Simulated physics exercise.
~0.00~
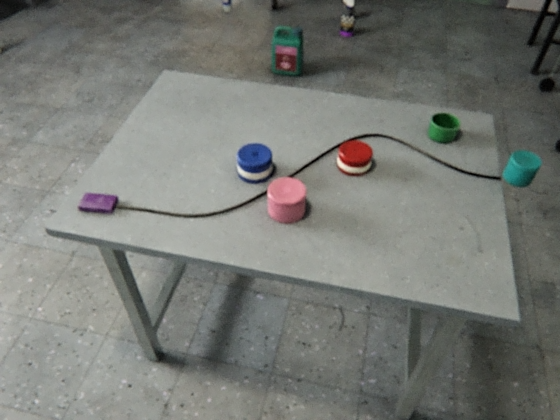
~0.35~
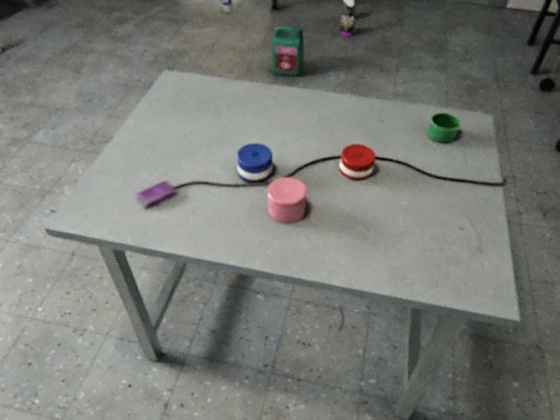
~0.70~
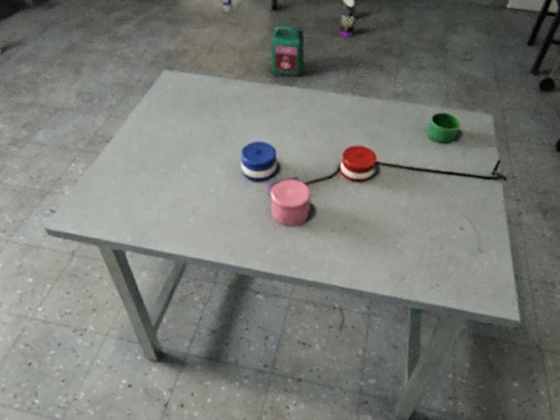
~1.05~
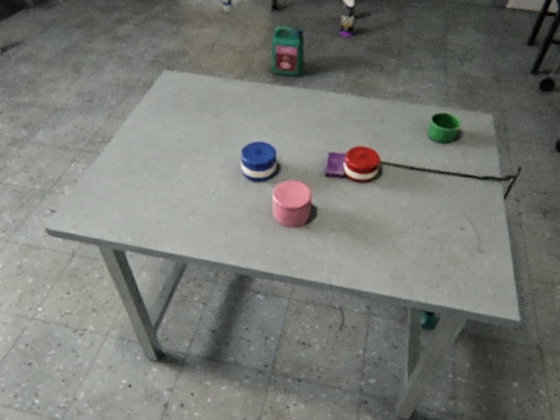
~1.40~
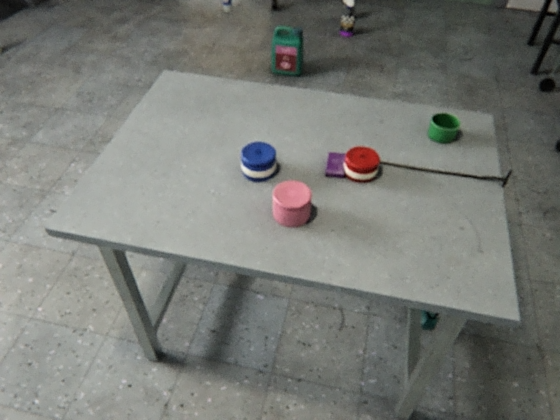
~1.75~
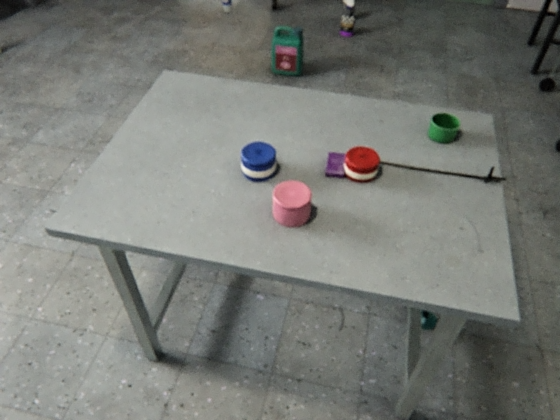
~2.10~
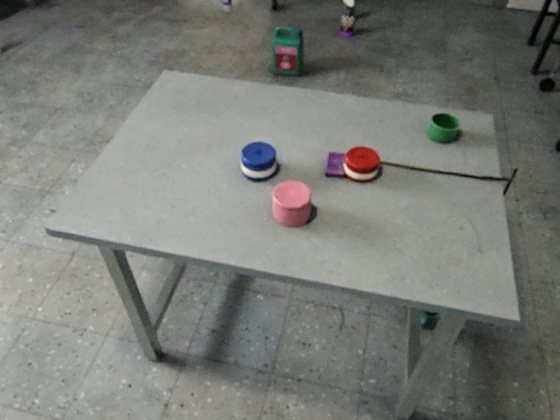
In this clip, a teal object joined by a dark cable to a purple block drops off a table's right edge, dragging the block rightward past a blue canister and pink tub, which shift slightly, until it rests against the red tin, the cable's end swaying at the edge.
